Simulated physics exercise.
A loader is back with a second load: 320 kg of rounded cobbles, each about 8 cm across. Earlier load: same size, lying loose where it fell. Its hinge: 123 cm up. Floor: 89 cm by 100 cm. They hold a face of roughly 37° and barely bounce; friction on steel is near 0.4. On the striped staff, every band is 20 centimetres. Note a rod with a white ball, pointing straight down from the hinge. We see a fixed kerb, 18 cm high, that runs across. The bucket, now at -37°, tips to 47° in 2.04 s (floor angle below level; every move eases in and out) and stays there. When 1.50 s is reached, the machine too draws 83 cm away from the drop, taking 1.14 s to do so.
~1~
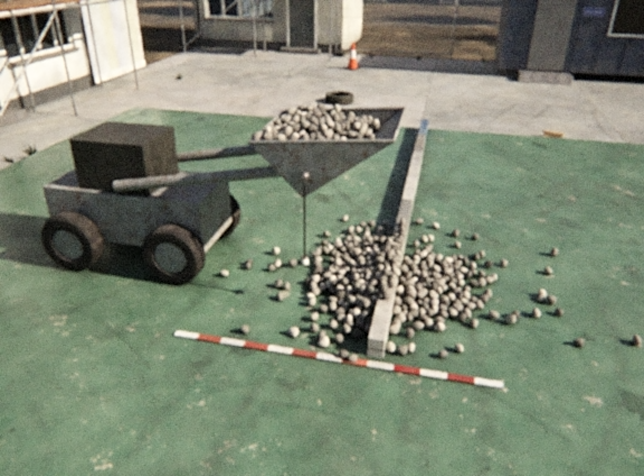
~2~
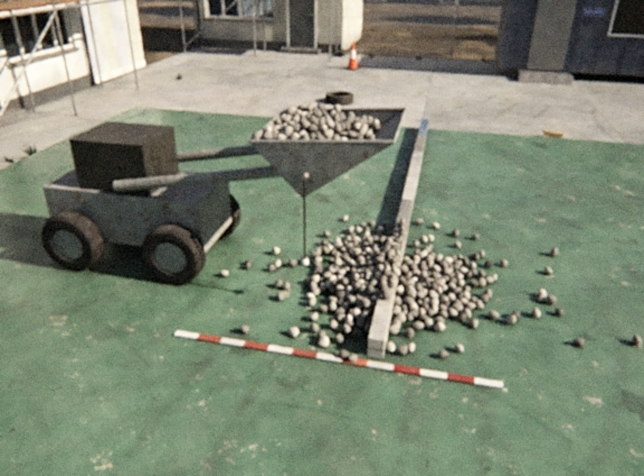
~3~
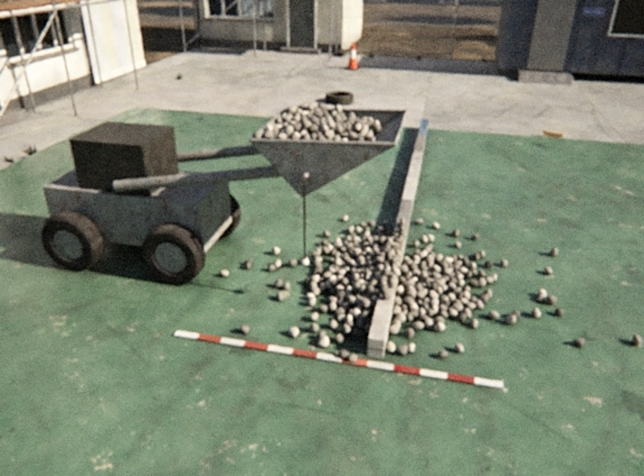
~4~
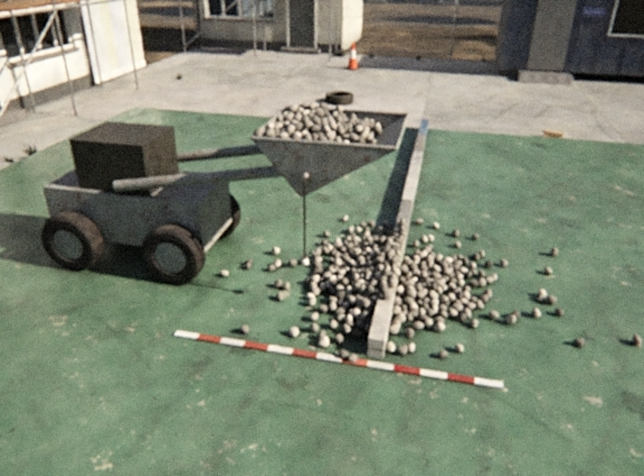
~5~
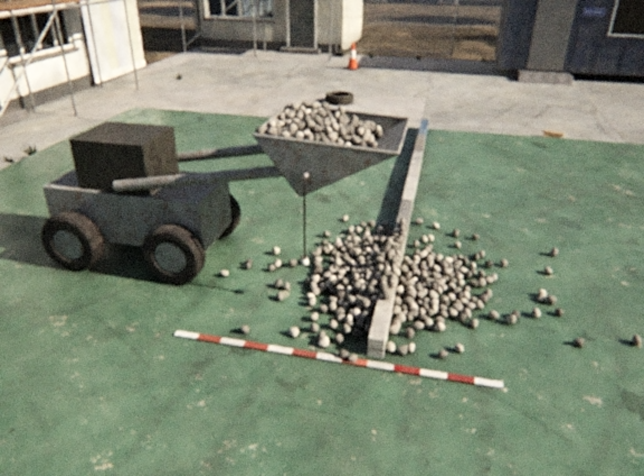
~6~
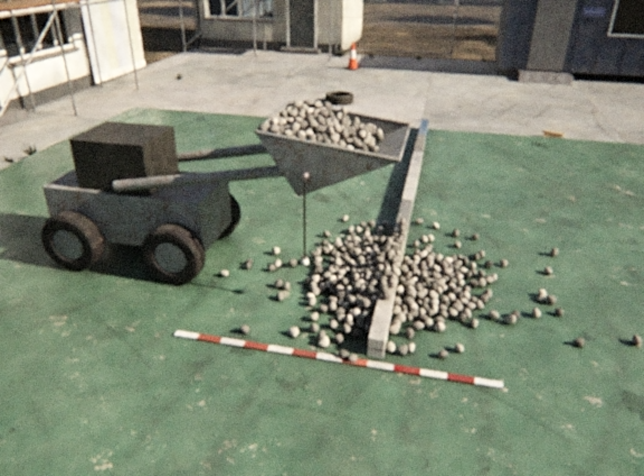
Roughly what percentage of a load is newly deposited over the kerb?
Around 39 per cent of a load is newly deposited there.
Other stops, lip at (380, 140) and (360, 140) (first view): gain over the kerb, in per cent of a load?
The first position would add some 25 per cent, the second some 10.
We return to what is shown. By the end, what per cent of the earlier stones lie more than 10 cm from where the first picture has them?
Around 15 in a hundred.
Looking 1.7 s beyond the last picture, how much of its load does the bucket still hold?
Estimate: 0 % remaining inside, roughly.
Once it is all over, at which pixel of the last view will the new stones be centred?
Near (374, 270).
Then, 1.0 s after the last picture the floor is at 34°; in per cent of one load, 91 in the bucket, 75 on this side of the kerb, 34 over the kerb; the foremost stones are at (563, 298).
Then, 1.7 s after the last picture the floor is at 47°; in per cent of one load, 0 in the bucket, 131 on this side of the kerb, 70 over the kerb; the foremost stones are at (563, 298).
Then, 2.6 s after the last picture the floor is at 47°; in per cent of one load, 0 in the bucket, 128 on this side of the kerb, 73 over the kerb; the foremost stones are at (581, 317).
Then, 5.1 s after the last picture the floor is at 47°; in per cent of one load, 0 in the bucket, 128 on this side of the kerb, 73 over the kerb; the foremost stones are at (582, 318). Net gain over the kerb, 39.
